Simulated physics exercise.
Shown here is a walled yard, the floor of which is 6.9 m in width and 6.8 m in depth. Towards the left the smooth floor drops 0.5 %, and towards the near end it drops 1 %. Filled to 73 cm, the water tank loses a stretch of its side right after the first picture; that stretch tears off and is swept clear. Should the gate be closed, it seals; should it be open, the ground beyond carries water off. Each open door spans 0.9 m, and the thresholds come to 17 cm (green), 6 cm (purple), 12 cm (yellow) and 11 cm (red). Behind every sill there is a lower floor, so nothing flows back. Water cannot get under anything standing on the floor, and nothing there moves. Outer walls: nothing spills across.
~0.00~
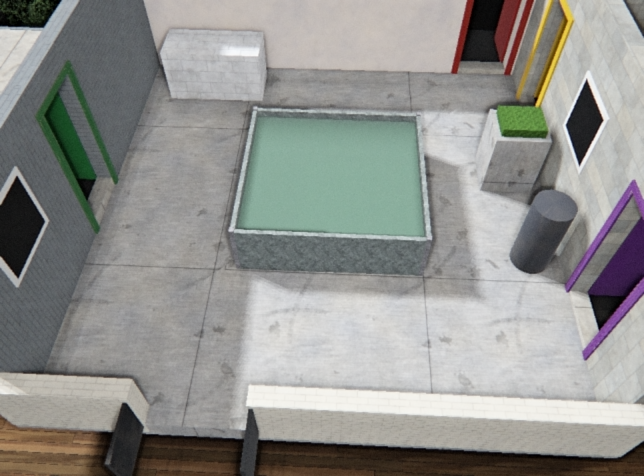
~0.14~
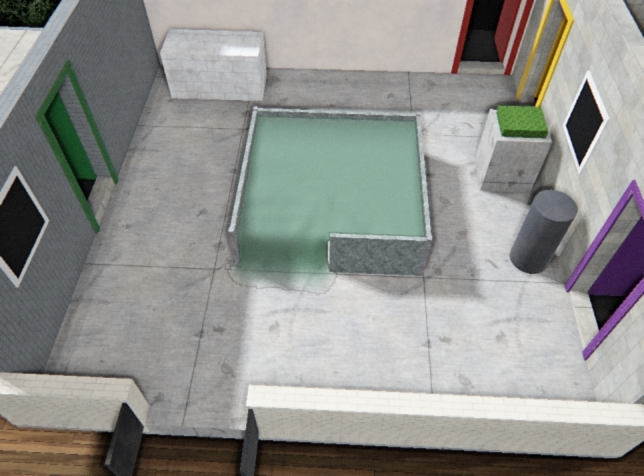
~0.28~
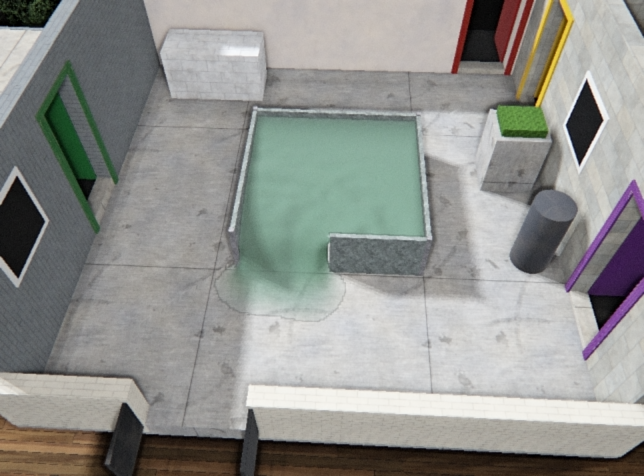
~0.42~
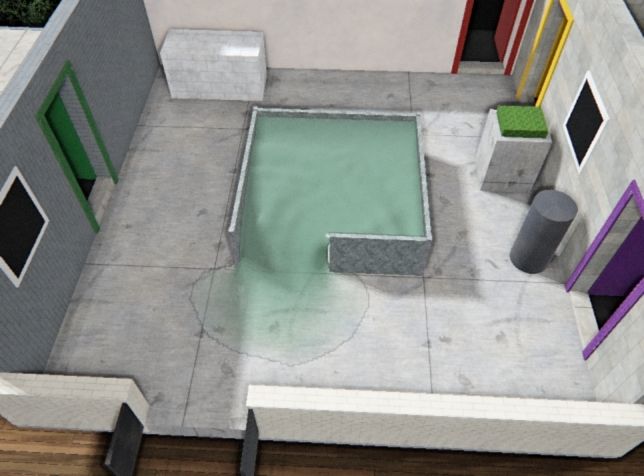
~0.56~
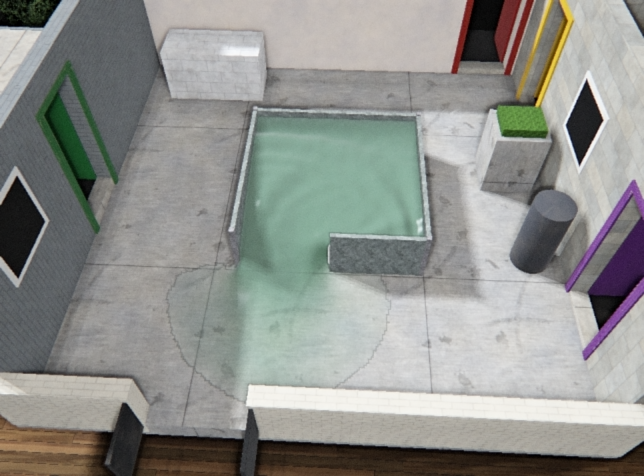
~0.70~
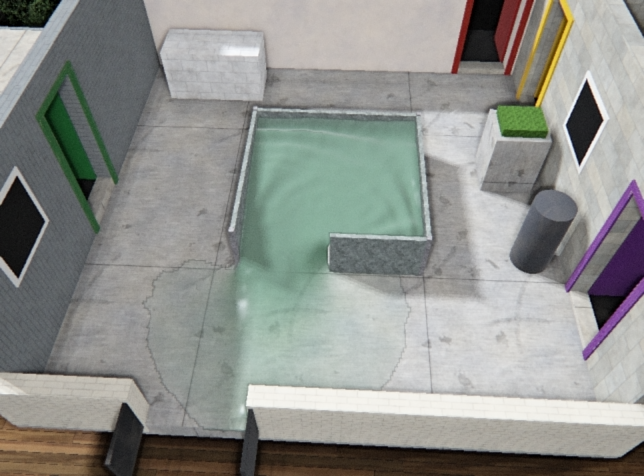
In a walled yard with coloured doorways, part of the near side of a square tank of green water vanished, and the water poured out through the gap, spreading across the floor toward the front wall.
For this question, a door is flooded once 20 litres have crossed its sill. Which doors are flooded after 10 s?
The green door remains within the limit; the purple door breaks the limit; the yellow door remains within the limit; the red door remains within the limit.
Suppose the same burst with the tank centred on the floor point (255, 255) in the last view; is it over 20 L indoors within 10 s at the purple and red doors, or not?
Well, purple ends up inside the mark and red ends up inside the mark.
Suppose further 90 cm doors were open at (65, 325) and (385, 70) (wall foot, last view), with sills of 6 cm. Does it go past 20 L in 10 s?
In turn: Past it, below.
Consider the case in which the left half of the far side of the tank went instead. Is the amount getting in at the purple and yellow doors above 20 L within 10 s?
For purple, too little; for yellow, too much.
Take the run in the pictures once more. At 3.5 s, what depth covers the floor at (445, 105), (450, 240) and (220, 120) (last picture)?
Depths: About 0, 1 and 0 centimetres.
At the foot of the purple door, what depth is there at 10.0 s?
It comes to near 8.5 cm.
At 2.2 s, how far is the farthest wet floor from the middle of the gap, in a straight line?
I'd say around 4.4 m from the gap.
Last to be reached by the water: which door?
The answer is the red door.
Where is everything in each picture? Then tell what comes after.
In the first frame, still water, 73 cm deep, in the water tank at (333, 171).
In the second frame, water pours out at (284, 257) and has run 0.7 m, to (234, 269); typically 8 cm deep outside, 73 cm at the water tank's back.
In the third frame, the front is at (323, 313), 0.9 m from the gap at (284, 257); 1.0 m2 of floor is under water; 73 cm left at the back of the water tank.
In the fourth frame, the front is at (302, 357), 1.4 m from the gap at (284, 258); 2.4 m2 of floor is under water; 73 cm left at the back of the water tank.
In the fifth frame, the front is at a hidden place, 2.0 m from the gap at (284, 258); 4.1 m2 of floor is under water; 72 cm left at the back of the water tank.
In the sixth frame, water pours out at (284, 258) and has run 2.4 m, to a hidden place; typically 6 cm deep outside, 65 cm at the water tank's back.
After 1.4 s water covers 20 % of the floor and is deepest (45 cm) near (258, 273); green door not reached, purple door not reached, yellow door not reached, red door not reached.
After 2.2 s water covers 25 % of the floor and is deepest (42 cm) near (49, 400); green door not reached, purple door not reached, yellow door not reached, red door not reached.
After 3.5 s water covers 45 % of the floor and is deepest (29 cm) near (284, 397); green door 5 cm at the sill, 0 L in, purple door 15 cm at the sill, 21 L in, yellow door not reached, red door not reached.
After 6.0 s water covers 70 % of the floor and is deepest (20 cm) near (283, 411); green door 4 cm at the sill, 0 L in, purple door 14 cm at the sill, 95 L in, yellow door 1 cm at the sill, 0 L in, red door not reached.
After 10.0 s water covers 95 % of the floor and is deepest (14 cm) near (268, 410); green door 3 cm at the sill, 0 L in, purple door 8 cm at the sill, 142 L in, yellow door 4 cm at the sill, 0 L in, red door 6 cm at the sill, 0 L in.
